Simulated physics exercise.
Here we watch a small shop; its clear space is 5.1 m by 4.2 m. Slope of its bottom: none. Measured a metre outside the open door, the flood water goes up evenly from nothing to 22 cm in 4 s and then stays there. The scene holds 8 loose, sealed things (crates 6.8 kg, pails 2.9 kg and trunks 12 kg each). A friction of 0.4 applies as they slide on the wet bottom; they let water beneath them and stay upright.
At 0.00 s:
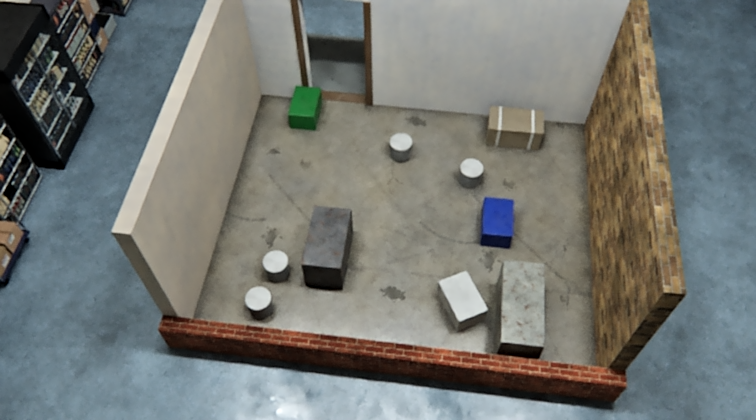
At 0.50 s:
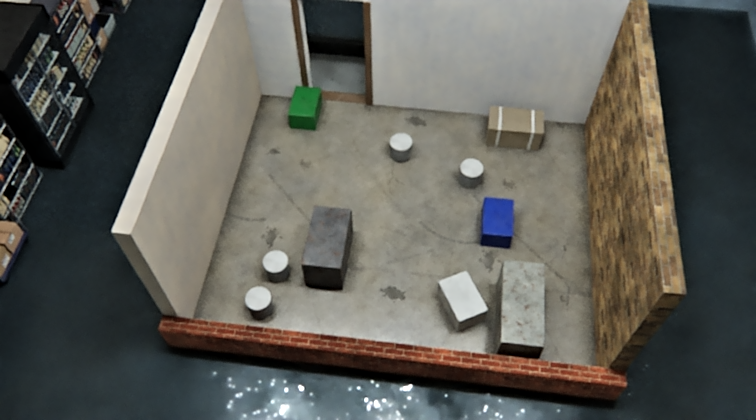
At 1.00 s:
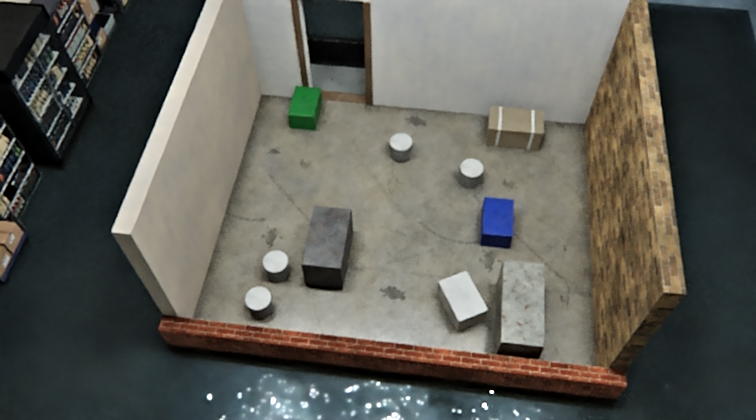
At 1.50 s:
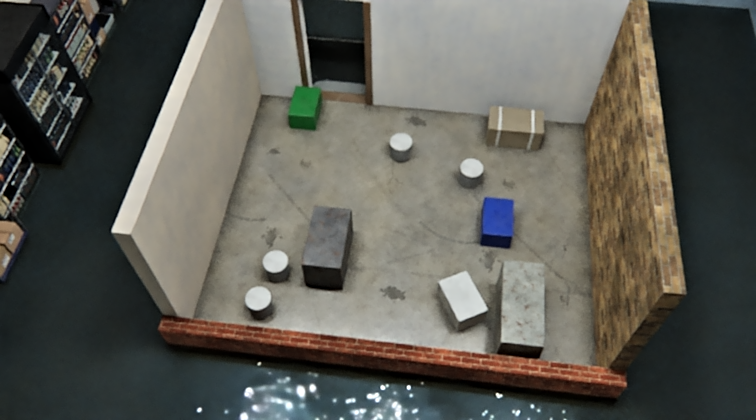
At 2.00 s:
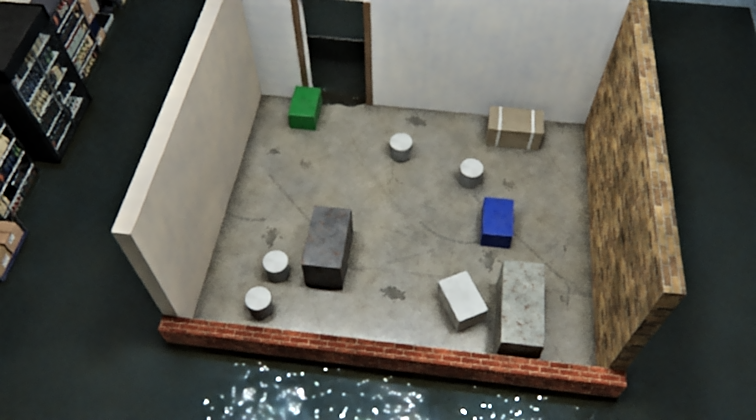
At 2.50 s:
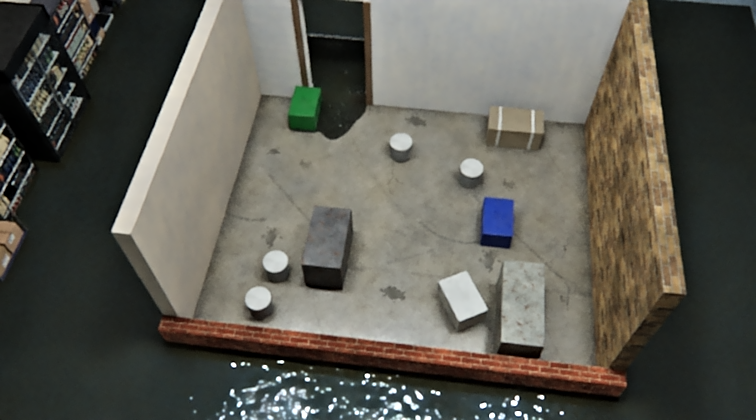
Dark water spreading across the floor around a small walled room, then seeping in through the doorway past a green crate.
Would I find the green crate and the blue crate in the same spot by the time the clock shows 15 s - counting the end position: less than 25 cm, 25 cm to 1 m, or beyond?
By the end, the green crate has crept a modest distance and the blue crate has gone a long way.
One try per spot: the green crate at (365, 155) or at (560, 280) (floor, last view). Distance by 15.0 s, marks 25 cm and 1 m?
The first time it wanders far off, the second time it wanders a bit.
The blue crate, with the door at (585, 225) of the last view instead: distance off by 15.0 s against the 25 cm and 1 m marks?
Then the blue crate travels far.
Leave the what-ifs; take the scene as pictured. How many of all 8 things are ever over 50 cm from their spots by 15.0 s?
I make it 7.
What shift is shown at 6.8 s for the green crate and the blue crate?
Shifts by then: Around 60 and 0 cm.
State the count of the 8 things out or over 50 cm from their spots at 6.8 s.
The answer is 1.
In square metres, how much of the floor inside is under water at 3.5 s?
About 3.0 m2.
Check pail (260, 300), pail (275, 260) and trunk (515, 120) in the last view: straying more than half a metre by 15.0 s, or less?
Going one by one, I get beyond, beyond and beyond.
After 3.5 s the green crate is near (286, 105), 0.3 m from its start, aground; the blue crate is near (498, 216), 0.0 m from its start, aground; 0 afloat.
After 6.8 s the green crate is near (264, 107), 0.6 m from its start, aground; the blue crate is near (498, 216), 0.0 m from its start, aground; 2 afloat.
After 11.0 s the green crate is near (271, 97), 0.5 m from its start, afloat; the blue crate is near (516, 185), 0.6 m from its start, afloat; 5 afloat.
After 15.0 s the green crate is near (275, 115), 0.5 m from its start, afloat; the blue crate is near (545, 119), 1.9 m from its start, afloat; 8 afloat.
